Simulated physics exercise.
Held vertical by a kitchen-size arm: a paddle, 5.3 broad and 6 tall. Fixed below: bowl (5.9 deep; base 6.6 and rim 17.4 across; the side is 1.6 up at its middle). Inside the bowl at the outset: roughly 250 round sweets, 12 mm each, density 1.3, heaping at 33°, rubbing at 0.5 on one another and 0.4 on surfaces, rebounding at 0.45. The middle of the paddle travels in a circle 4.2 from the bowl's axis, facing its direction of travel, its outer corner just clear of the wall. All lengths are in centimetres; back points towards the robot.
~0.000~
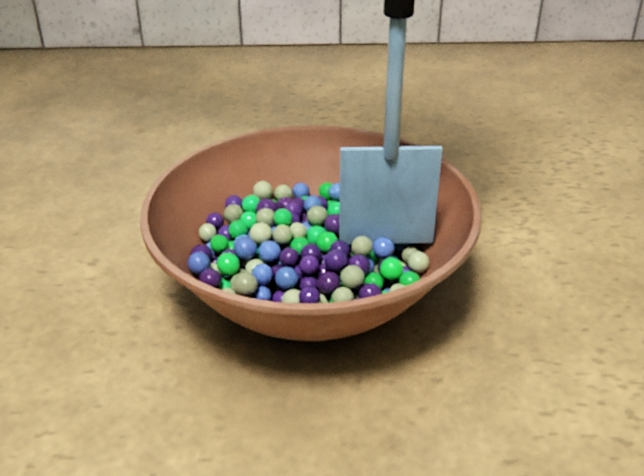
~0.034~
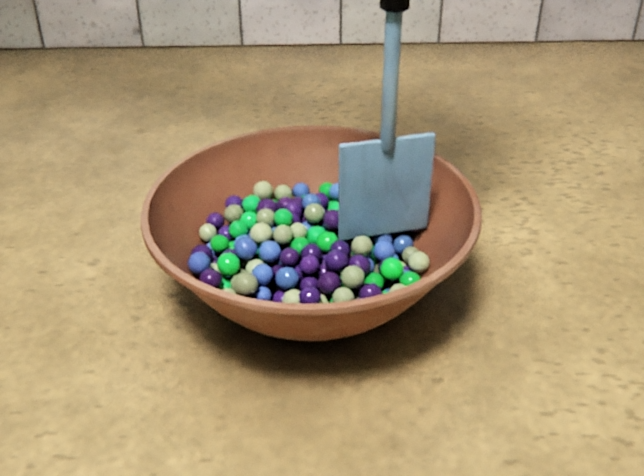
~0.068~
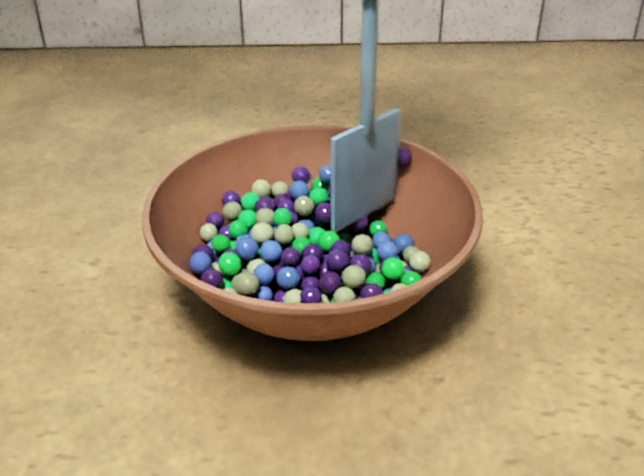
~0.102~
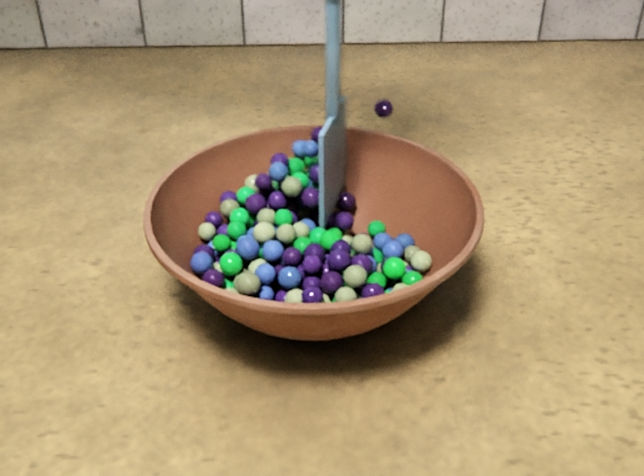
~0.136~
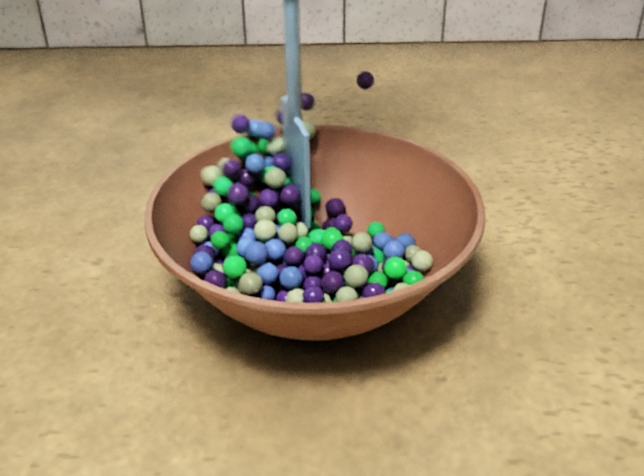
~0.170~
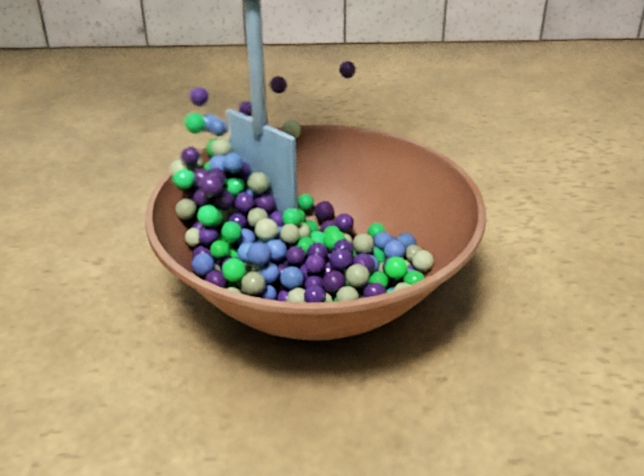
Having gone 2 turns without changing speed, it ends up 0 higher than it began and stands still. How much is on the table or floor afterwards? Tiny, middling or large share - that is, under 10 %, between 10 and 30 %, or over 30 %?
The share is large, over 30 %.
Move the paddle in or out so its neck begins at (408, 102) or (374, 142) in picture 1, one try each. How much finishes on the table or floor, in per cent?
Near 15 per cent and near 45 per cent, in that order.
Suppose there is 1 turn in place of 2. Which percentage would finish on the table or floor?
I'd expect around 25 per cent.
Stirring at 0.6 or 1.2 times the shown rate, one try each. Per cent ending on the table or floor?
Roughly 25 and 50 per cent.
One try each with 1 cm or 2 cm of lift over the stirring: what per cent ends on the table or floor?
Roughly 25 percent, then roughly 25 percent.
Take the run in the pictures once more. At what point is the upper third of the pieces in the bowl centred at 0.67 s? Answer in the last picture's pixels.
Centre estimate: (272, 293).
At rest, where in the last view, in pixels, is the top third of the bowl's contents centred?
It is centred around (340, 245).
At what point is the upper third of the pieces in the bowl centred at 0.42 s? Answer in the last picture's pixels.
Look near (404, 198) for its middle.
By 0.42 s, 2° round, highest piece 9 above the table; 191 in the bowl, 33 on the table or floor, 26 in flight or on the tool.
By 0.67 s, 229° round, highest piece 8 above the table; 158 in the bowl, 83 on the table or floor, 9 in flight or on the tool.
By 1.00 s, 0° round, highest piece 5 above the table; 143 in the bowl, 106 on the table or floor, 1 in flight or on the tool.
By 1.70 s, 0° round, highest piece 5 above the table; 143 in the bowl, 107 on the table or floor.
Final count, 143 in the bowl, 107 on the table or floor. That is 43 % on the table or floor.
